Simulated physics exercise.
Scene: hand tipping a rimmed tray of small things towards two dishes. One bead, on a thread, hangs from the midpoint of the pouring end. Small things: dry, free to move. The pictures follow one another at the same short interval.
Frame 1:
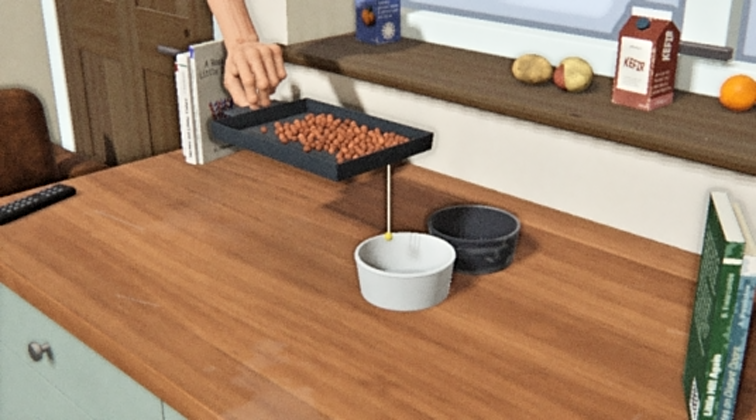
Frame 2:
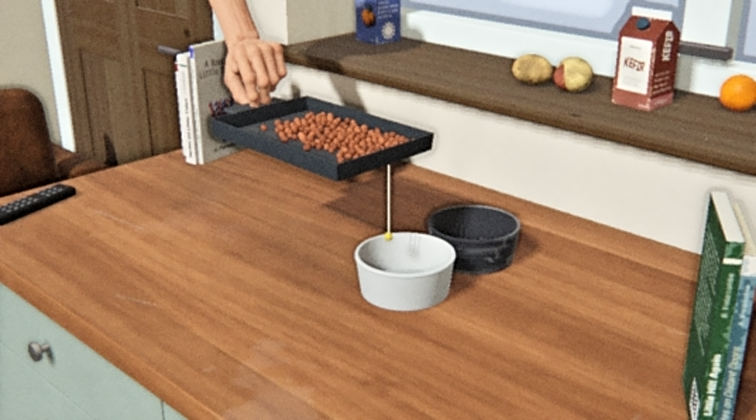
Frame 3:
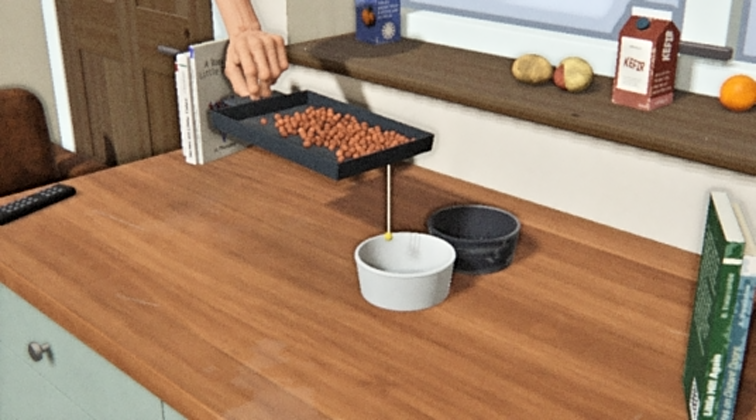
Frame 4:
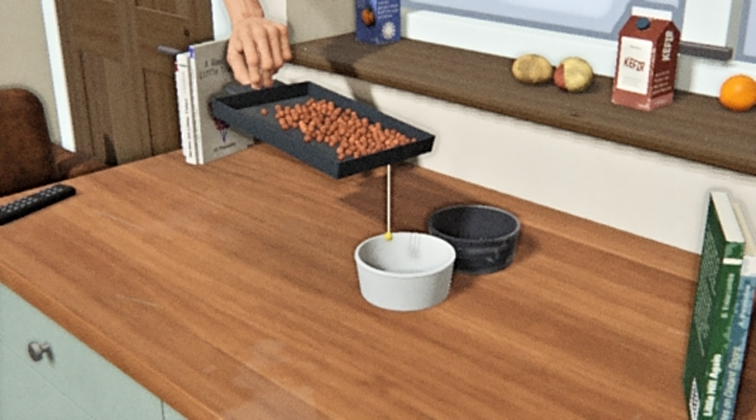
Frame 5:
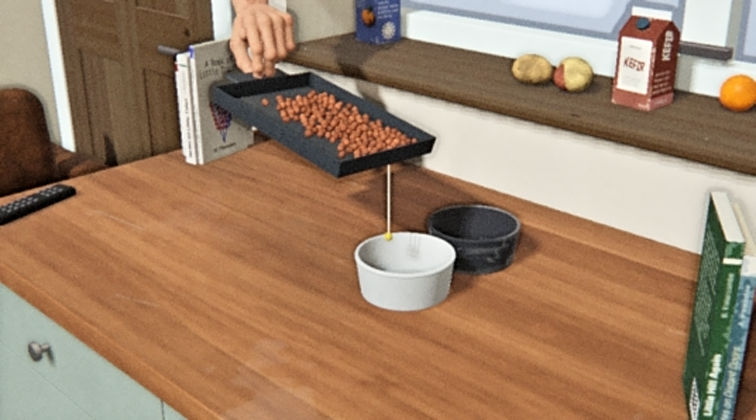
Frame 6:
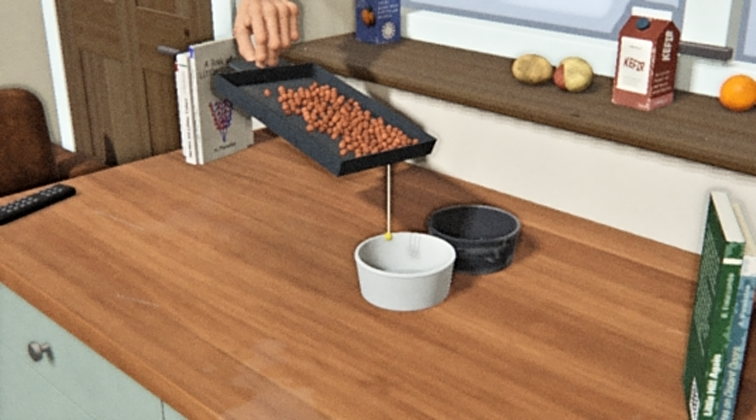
A hand tilted a dark rimmed tray of small reddish-brown pellets above a white dish and a black one, gradually raising the handle end while the pellets stayed on the tray.
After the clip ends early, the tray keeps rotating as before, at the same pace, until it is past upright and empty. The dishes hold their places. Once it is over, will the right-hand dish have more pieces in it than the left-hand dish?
No.
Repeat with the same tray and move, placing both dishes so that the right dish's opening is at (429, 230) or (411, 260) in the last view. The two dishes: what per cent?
The first gives 60 %, the second 50 %.
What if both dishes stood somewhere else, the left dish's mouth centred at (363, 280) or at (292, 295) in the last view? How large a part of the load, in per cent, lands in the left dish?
It would be roughly 0 per cent, followed by roughly 0 per cent.
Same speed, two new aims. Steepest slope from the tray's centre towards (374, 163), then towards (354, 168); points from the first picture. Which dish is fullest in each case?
The leftmost dish; the leftmost dish.
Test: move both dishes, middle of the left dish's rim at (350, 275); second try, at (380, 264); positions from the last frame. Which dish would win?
First try: The rightmost dish; second try: The rightmost dish.
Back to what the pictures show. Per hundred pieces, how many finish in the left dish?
Near 60 %.
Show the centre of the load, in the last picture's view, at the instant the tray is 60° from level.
The load is centred around (389, 116).
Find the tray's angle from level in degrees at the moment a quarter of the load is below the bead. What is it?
That would be about 105 degrees from level.
Just after the last frame, tray tipped steeply; every one on the tray.
A moment on, tray tipped right over; the larger part on the tray; just a few in the left dish; just a few in the right dish; just a few outside both; roughly a quarter in the air.
Further on, tray tipped past a quarter turn; roughly two thirds in the left dish; roughly a quarter in the right dish; roughly a quarter outside both.
When it is over, tray tipped past a quarter turn; roughly two thirds in the left dish; roughly a quarter in the right dish; roughly a quarter outside both.
